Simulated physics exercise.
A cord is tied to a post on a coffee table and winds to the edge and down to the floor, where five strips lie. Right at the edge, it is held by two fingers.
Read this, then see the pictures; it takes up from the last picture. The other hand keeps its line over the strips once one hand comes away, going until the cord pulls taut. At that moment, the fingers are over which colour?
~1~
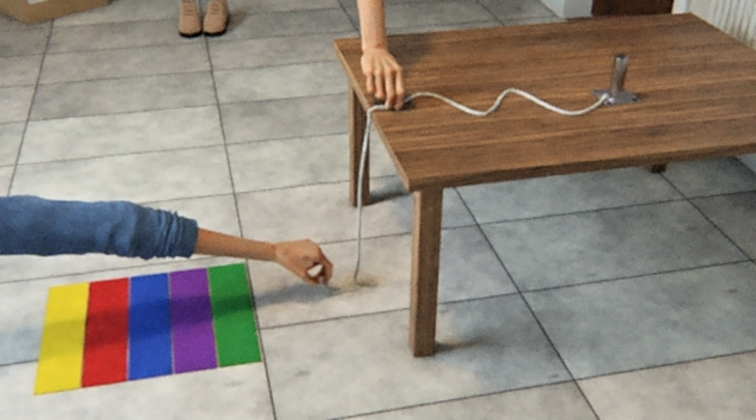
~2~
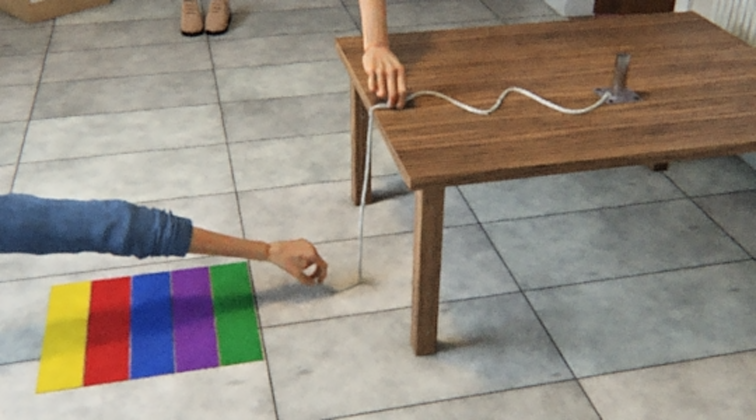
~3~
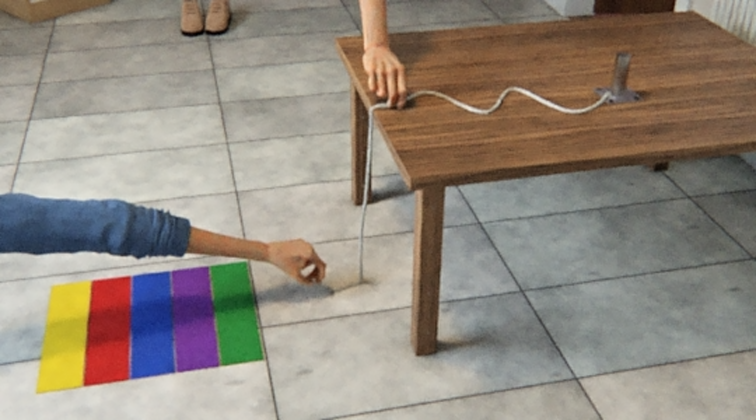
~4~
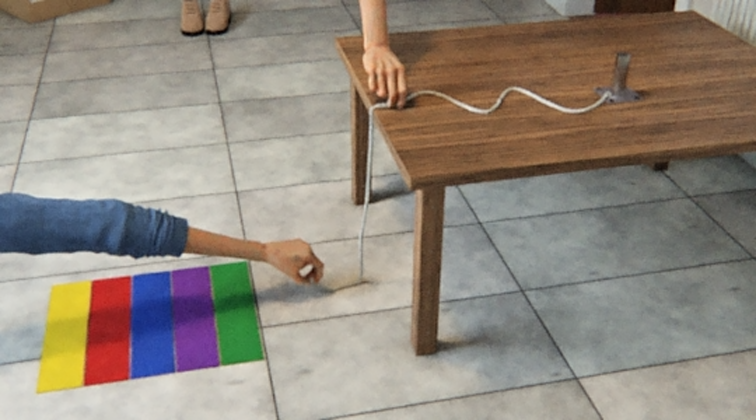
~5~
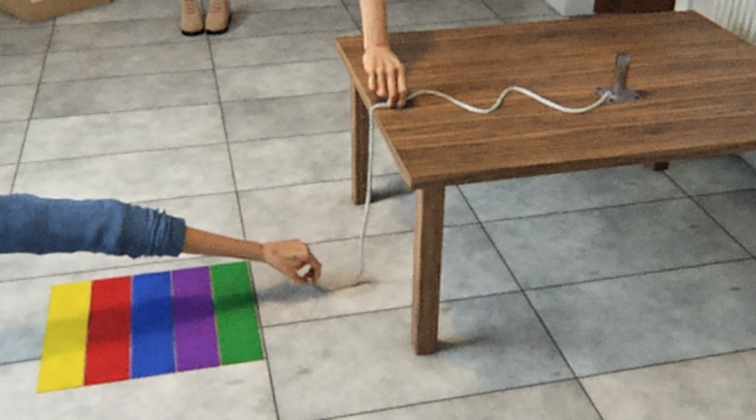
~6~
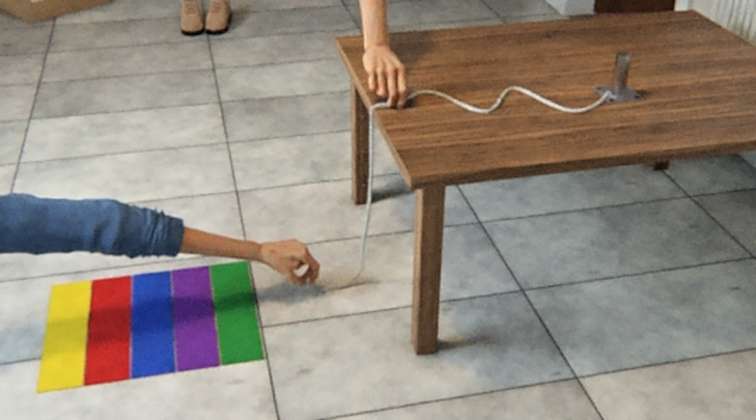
Over the yellow one.
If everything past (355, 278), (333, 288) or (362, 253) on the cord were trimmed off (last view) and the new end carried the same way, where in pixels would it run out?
Going through them in turn gives (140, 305), (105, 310) and finally (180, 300).
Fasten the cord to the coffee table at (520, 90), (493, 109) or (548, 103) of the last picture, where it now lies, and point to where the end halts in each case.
Estimated pixels in sequence: (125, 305), (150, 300) and (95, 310).
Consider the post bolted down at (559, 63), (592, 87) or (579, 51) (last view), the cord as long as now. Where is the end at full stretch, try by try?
Roughly (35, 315), (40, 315) and (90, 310).
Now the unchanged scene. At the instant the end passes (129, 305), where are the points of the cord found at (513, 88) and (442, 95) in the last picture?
They move to (472, 99) and (367, 133) respectively.
Soon after, end near (128, 305); over red.
Then, end near (86, 311); over red.
At full stretch, end near (63, 314); over yellow. The yellow one.
